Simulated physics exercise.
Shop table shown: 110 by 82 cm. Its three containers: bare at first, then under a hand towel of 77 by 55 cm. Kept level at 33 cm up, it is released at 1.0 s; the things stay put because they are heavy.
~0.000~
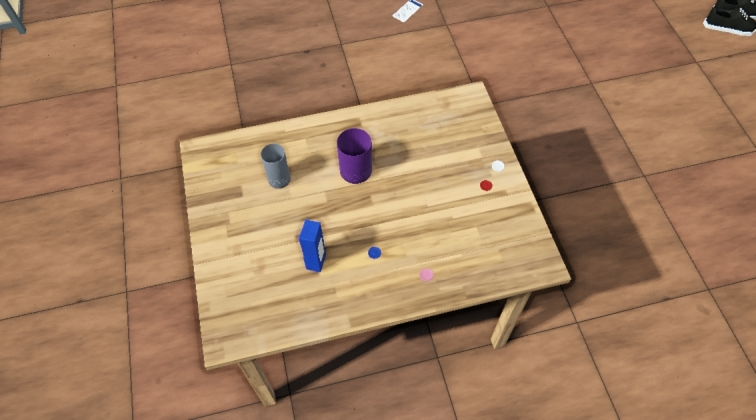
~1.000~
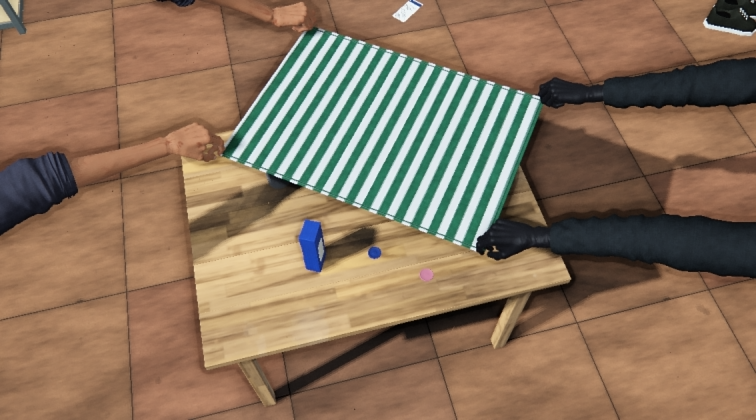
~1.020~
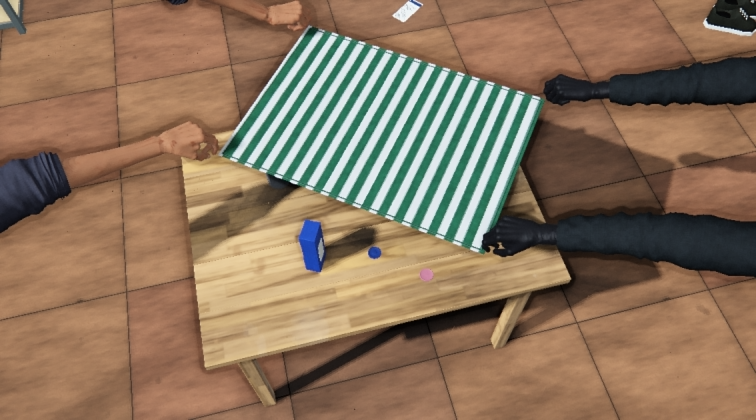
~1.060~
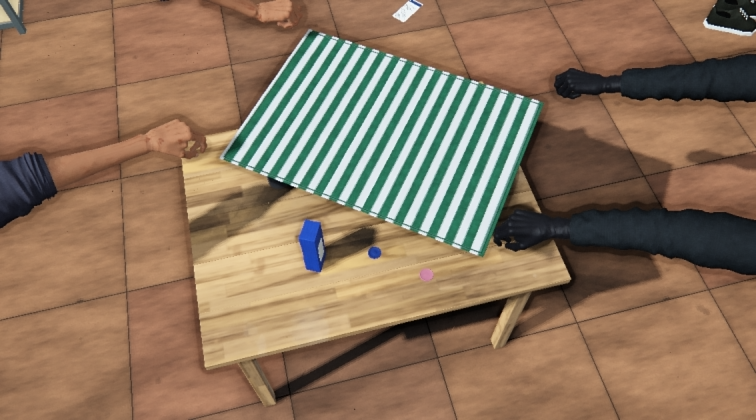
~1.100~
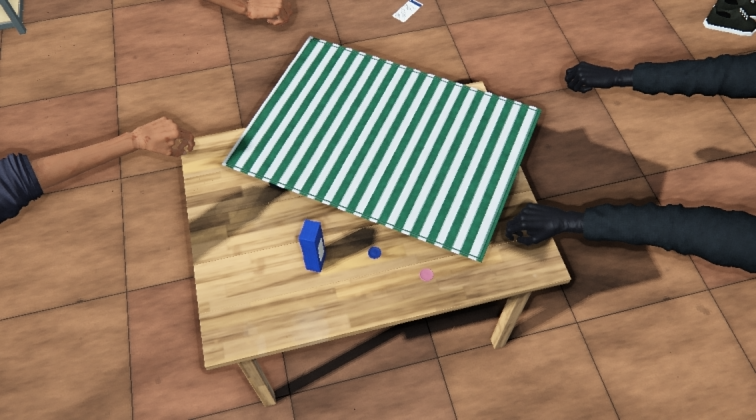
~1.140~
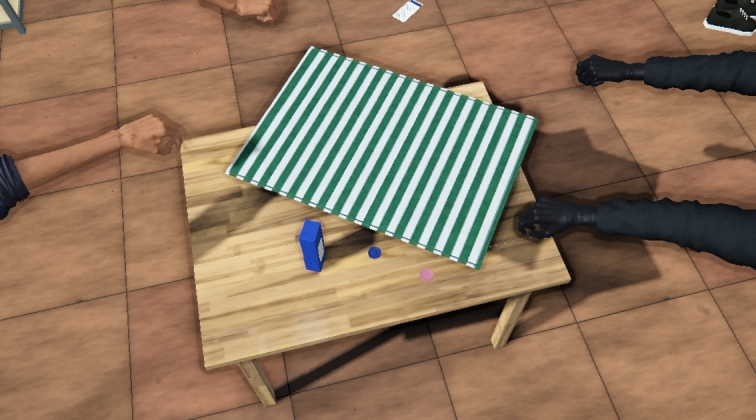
A green-and-white striped cloth, stretched flat by two pairs of hands, appears above a wooden table on a tiled floor, seen from a fixed, high angle. Beneath it disappear a grey cup, a purple cup, and red and white discs at right, while a blue box and blue and pink discs stay visible nearer the front. The hands let go and draw back to both sides, and the cloth sinks slightly, still flat.
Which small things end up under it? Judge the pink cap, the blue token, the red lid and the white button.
In order: The pink cap vanishes under it; the blue token gets covered; the red lid ends under the cloth; the white button gets covered.
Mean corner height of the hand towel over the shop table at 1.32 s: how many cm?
Avg corner height at that moment: Approx. 2 cm.
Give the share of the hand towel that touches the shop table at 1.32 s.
About 35 per cent of it.
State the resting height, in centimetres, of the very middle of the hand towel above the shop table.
The middle settles about 9 cm high.
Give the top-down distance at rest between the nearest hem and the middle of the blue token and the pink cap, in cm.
3 cm and 3 cm.
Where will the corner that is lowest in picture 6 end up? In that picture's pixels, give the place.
Near pixel (453, 294).
By 1.3 s, 35 % of it is down, spanning 83 by 77 cm, above blue token, red lid, pink cap, white button.
By 1.5 s, 40 % of it is down, spanning 87 by 75 cm, above blue token, red lid, pink cap, white button.
By 1.7 s, 40 % of it is down, spanning 84 by 75 cm, above blue token, red lid, pink cap, white button.
By 1.9 s, 45 % of it is down, spanning 85 by 74 cm, above blue token, red lid, pink cap, white button.
By 2.7 s, 45 % of it is down, spanning 84 by 74 cm, above blue token, red lid, pink cap, white button.
